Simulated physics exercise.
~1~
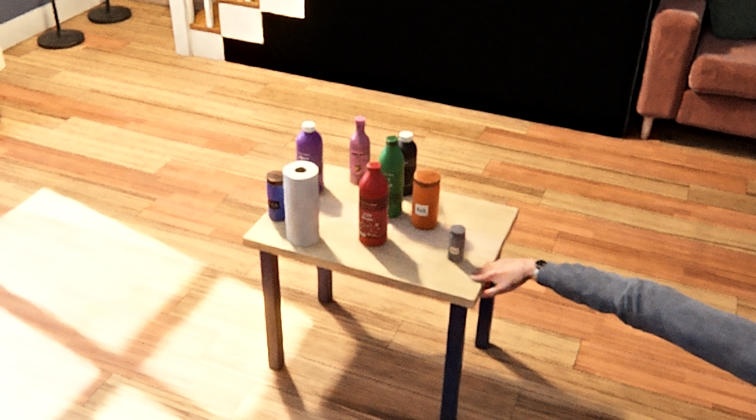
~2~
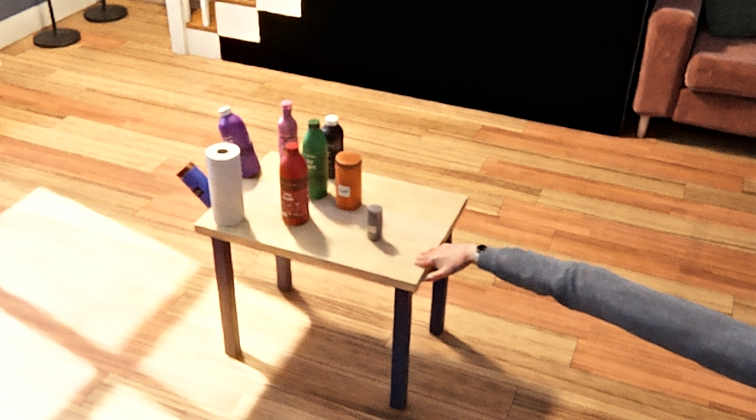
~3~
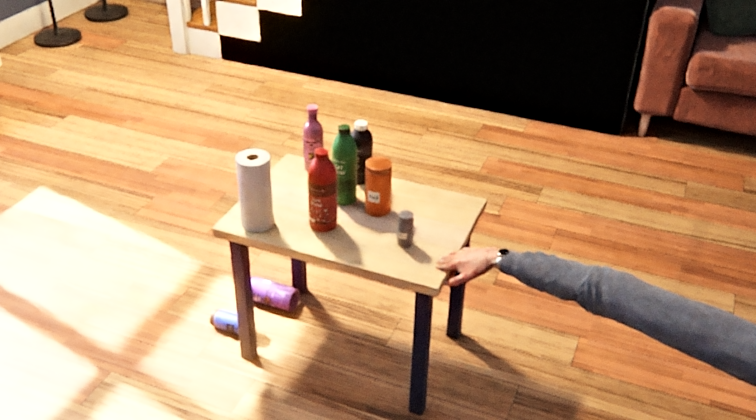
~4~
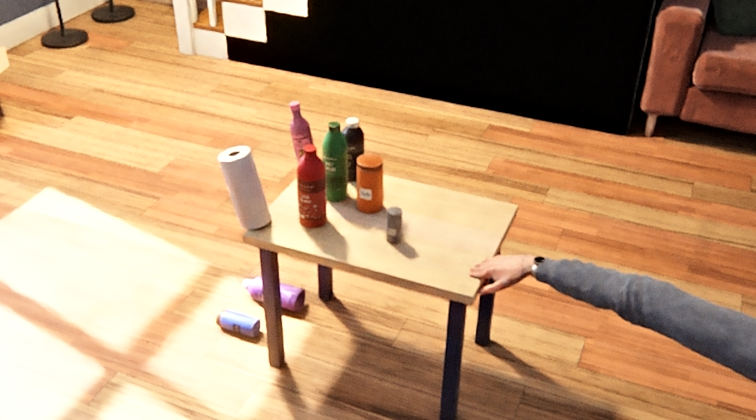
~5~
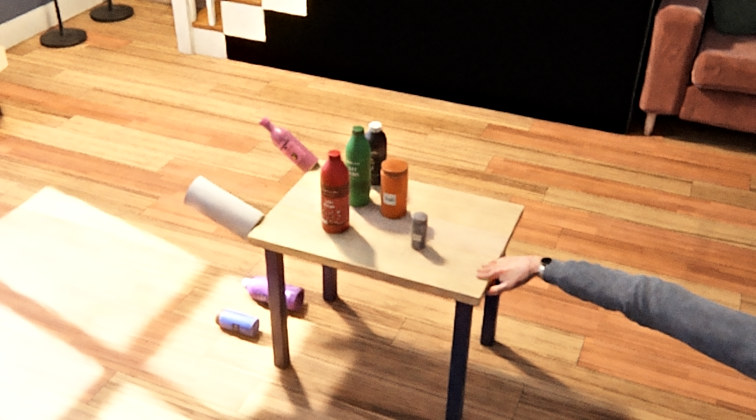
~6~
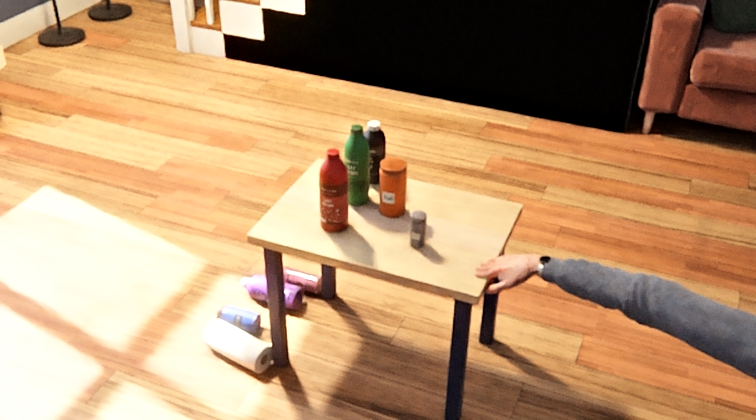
The video shows a hand jerking a small wooden table left and right, sending a purple bottle and blue jar off its left edge, then a white roll and pink bottle, leaving four bottles and jars and a grey shaker upright on top.
